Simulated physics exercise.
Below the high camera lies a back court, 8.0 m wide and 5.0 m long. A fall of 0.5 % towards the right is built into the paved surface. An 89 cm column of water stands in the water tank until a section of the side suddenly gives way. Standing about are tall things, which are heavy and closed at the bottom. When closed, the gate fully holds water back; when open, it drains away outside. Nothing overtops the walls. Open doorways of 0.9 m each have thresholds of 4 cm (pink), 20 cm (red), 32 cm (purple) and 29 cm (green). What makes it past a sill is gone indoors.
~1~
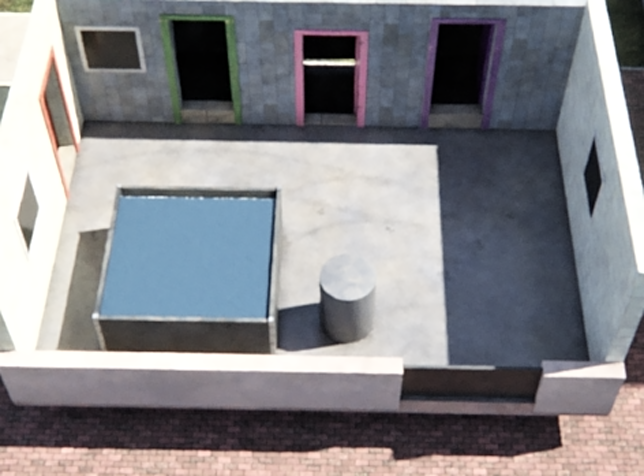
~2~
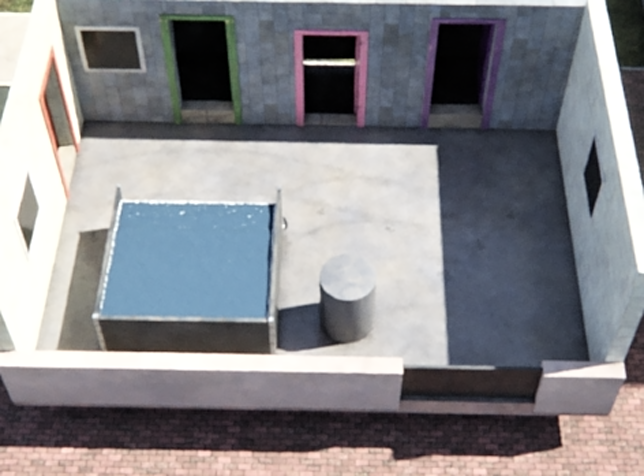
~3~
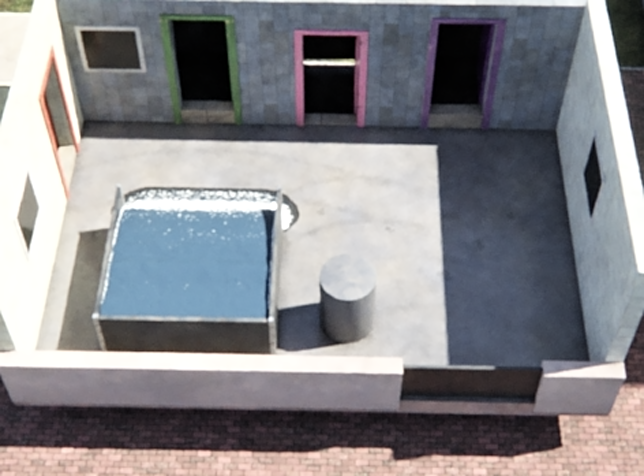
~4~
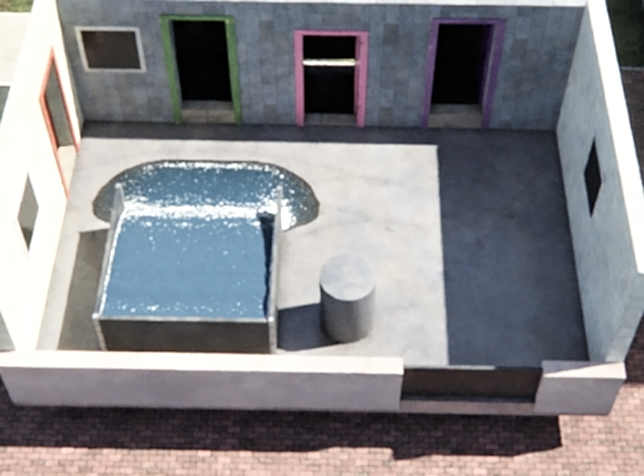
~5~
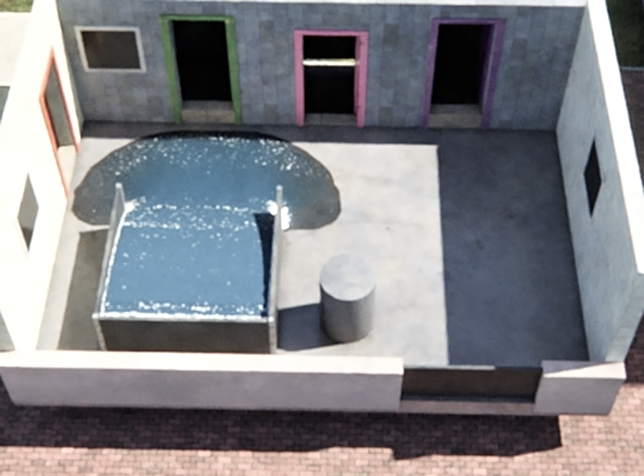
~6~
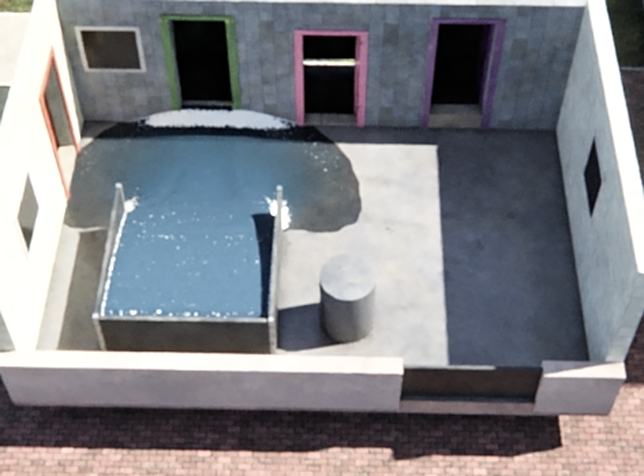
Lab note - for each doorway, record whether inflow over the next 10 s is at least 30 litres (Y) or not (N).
Record: Pink door Y; red door Y; purple door N; green door Y.
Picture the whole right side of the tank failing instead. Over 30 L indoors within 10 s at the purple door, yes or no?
Relative to that limit, purple ends up on the low side.
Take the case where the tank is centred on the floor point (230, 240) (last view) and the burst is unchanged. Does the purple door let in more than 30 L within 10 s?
Purple: Within limit.
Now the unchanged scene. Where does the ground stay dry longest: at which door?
Door: Purple.
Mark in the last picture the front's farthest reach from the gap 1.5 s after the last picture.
Point: Roughly (521, 137).
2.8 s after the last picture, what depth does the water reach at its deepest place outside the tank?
It gets to some 44 cm.
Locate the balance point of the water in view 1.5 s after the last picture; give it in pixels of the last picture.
Roughly (208, 203) in the last picture.
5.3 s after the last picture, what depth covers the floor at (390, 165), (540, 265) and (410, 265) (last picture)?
Roughly 6, 12, 2 cm.
Then, 0.7 s after the last picture water covers 30 % of the floor and is deepest (58 cm) near (232, 131); pink door 21 cm at the sill, 38 L in, red door 15 cm at the sill, 0 L in, purple door not reached, green door 59 cm at the sill, 114 L in.
Then, 1.5 s after the last picture water covers 35 % of the floor and is deepest (53 cm) near (83, 128); pink door 21 cm at the sill, 133 L in, red door 31 cm at the sill, 14 L in, purple door 11 cm at the sill, 0 L in, green door 50 cm at the sill, 259 L in.
Then, 2.8 s after the last picture water covers 65 % of the floor and is deepest (44 cm) near (68, 378); pink door 14 cm at the sill, 229 L in, red door 30 cm at the sill, 66 L in, purple door 10 cm at the sill, 0 L in, green door 27 cm at the sill, 328 L in.
Then, 5.3 s after the last picture water covers 90 % of the floor and is deepest (26 cm) near (102, 326); pink door 8 cm at the sill, 287 L in, red door 12 cm at the sill, 89 L in, purple door 7 cm at the sill, 0 L in, green door 12 cm at the sill, 330 L in.
Then, 9.3 s after the last picture water covers 95 % of the floor and is deepest (19 cm) near (556, 153); pink door 7 cm at the sill, 309 L in, red door 9 cm at the sill, 89 L in, purple door 15 cm at the sill, 0 L in, green door 10 cm at the sill, 330 L in.
